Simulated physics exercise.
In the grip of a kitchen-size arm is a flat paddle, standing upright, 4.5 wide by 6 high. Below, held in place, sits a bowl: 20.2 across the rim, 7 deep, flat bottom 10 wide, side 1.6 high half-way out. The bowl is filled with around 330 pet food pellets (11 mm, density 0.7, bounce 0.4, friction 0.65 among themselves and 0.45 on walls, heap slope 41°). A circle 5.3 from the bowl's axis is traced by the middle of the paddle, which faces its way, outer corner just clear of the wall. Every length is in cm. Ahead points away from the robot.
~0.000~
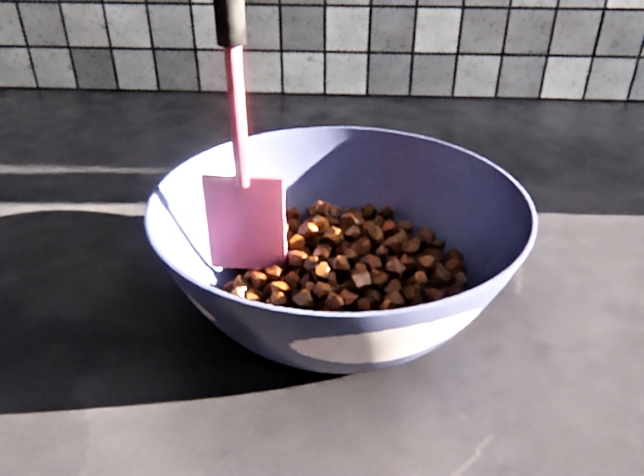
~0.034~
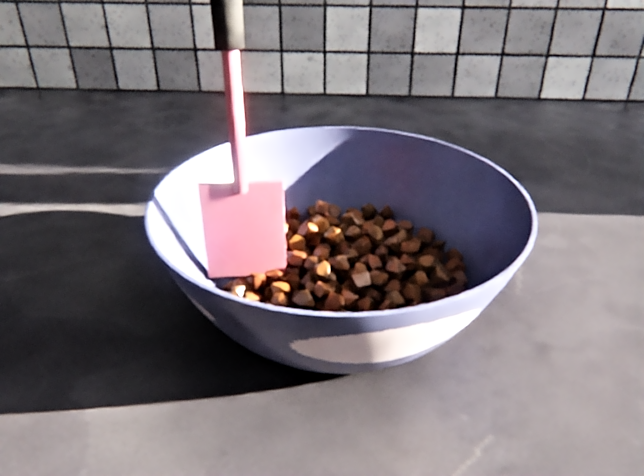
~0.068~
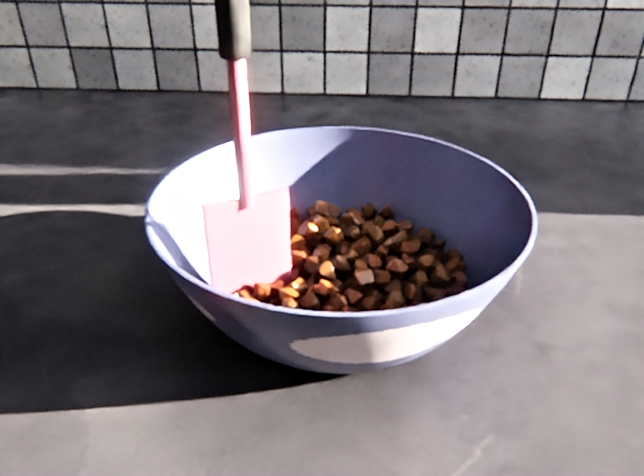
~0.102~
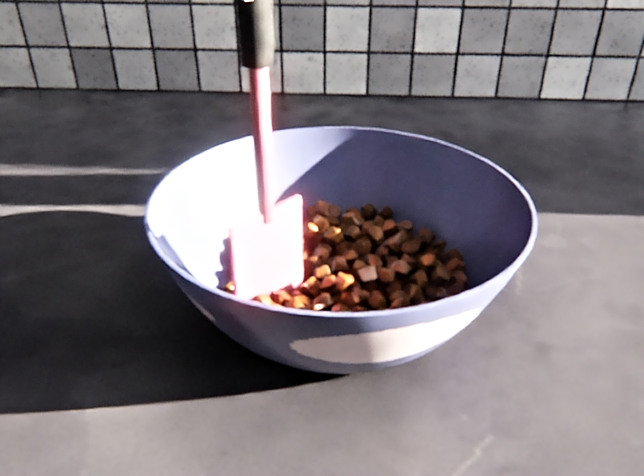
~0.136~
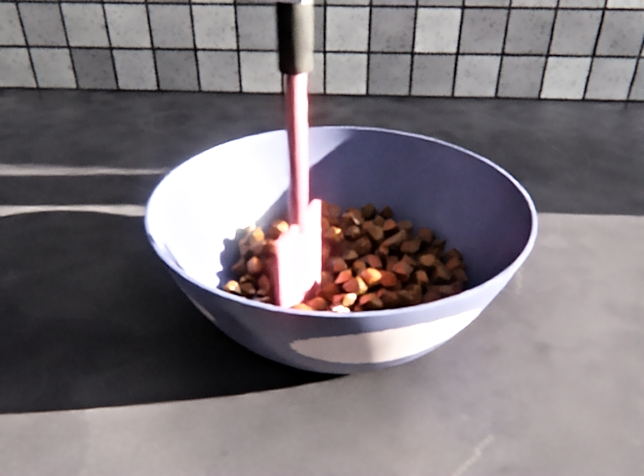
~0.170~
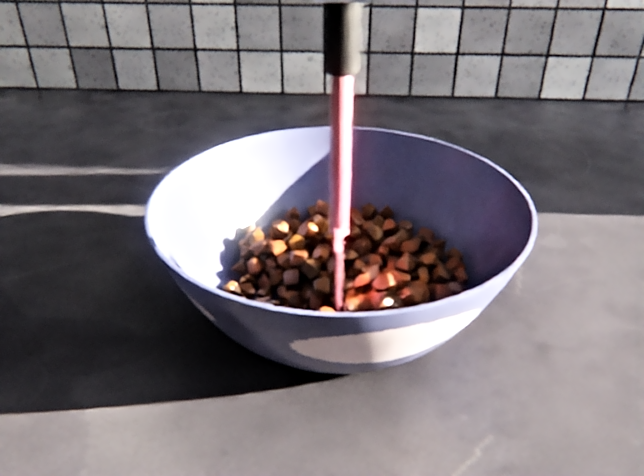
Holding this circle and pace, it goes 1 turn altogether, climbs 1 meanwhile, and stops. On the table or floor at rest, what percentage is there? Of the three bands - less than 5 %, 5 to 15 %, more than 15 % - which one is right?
The right band is less than 5 %.
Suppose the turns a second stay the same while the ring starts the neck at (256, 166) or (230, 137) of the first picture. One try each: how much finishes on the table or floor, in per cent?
Close to 5 per cent for the first and close to 0 per cent for the second.
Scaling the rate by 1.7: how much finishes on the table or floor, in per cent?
It would come to around 15 percent.
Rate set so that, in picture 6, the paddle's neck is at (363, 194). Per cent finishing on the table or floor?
About 5 per cent.
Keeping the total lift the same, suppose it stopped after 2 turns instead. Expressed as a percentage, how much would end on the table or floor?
Roughly 5 percent would end up there.
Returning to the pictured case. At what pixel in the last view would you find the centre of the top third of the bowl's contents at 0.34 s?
Roughly pixel (417, 218).
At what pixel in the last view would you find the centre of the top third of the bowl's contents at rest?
In the final view it lies around (259, 278).
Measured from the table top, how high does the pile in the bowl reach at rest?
Around 6.0 cm above the table.
After 0.34 s, 194° round, highest piece 7 above the table; 331 in the bowl.
After 0.50 s, 297° round, highest piece 9 above the table; 326 in the bowl, 5 in flight or on the tool.
After 0.79 s, 0° round, highest piece 6 above the table; 322 in the bowl, 9 on the table or floor.
After 1.49 s, 0° round, highest piece 6 above the table; 322 in the bowl, 9 on the table or floor.
In the end, 322 in the bowl, 9 on the table or floor. That is 3 % on the table or floor.
